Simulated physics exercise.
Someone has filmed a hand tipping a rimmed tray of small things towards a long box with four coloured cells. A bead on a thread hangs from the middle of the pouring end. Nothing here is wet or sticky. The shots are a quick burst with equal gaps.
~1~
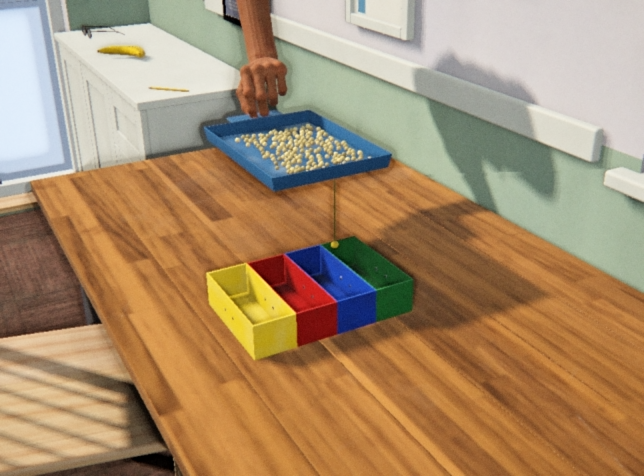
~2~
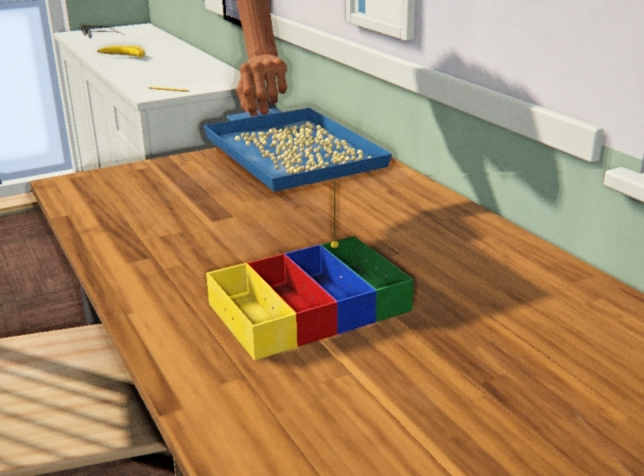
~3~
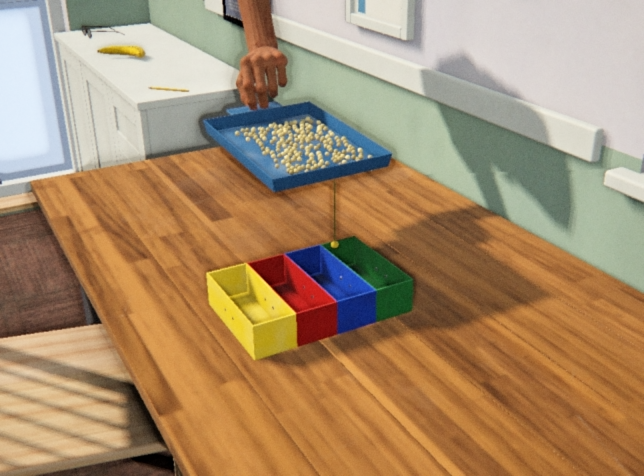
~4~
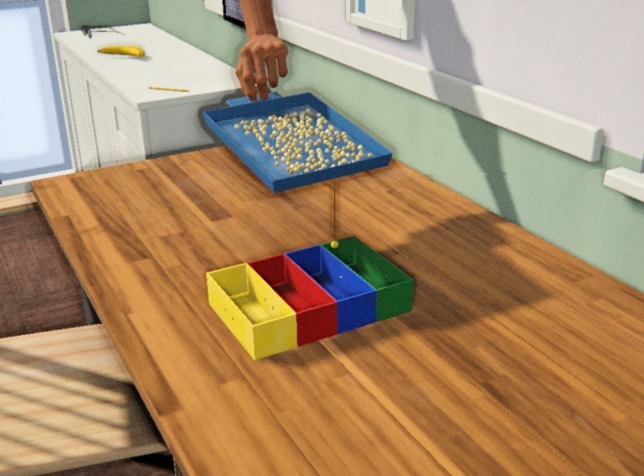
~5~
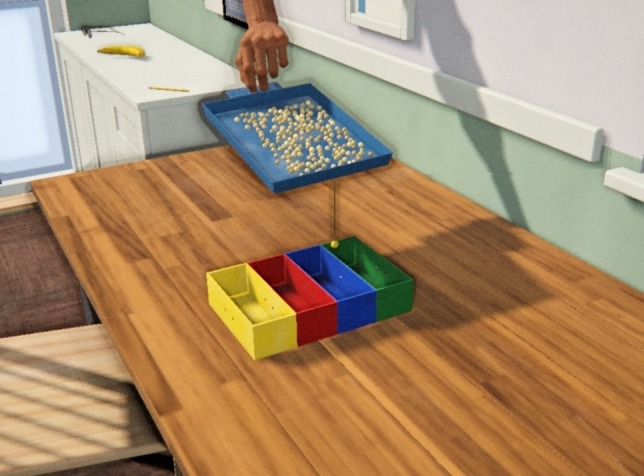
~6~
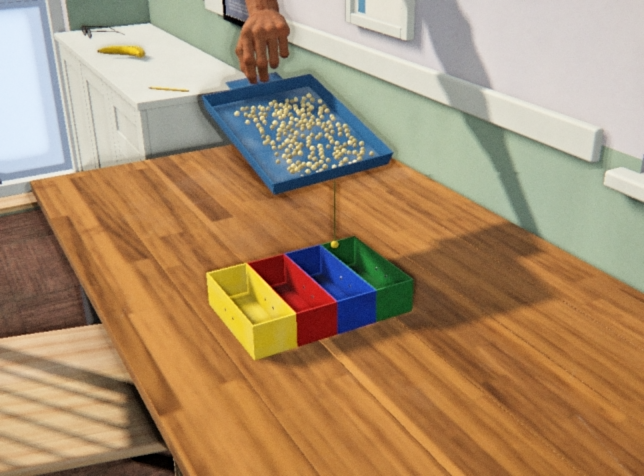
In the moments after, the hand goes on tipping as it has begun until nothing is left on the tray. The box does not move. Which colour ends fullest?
It favours the red compartment.
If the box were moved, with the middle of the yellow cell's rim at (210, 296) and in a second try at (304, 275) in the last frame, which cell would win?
The first try: The blue cell. The second: That yellow cell.
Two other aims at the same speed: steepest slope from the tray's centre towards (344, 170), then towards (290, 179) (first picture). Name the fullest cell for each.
At the first place the cell in green, at the second that red cell.
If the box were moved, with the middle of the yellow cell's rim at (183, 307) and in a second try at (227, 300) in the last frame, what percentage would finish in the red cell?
The first gives 0 %, the second 20 %.
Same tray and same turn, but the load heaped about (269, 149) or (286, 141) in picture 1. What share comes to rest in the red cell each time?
First some 70, then 60 per cent.
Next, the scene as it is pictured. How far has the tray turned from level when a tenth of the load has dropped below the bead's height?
At some 100 degrees.
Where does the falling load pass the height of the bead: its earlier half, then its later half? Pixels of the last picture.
At about (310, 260), then at (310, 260).
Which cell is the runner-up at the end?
It is that blue cell.
Shortly afterwards, tray tipped steeply; all but a few on the tray; only a few in the red cell; only a few in the blue cell; only a few falling or outside the box.
Next, tray tipped right over; all but a few on the tray; only a few in the red cell; only a few in the blue cell; only a few in the green cell; only a few falling or outside the box.
Some moments later, tray tipped past a quarter turn; near half in the red cell; near a quarter in the blue cell; near a quarter in the green cell.
In the end, tray tipped past a quarter turn; near half in the red cell; near a quarter in the blue cell; near a quarter in the green cell; none at all in the yellow cell.
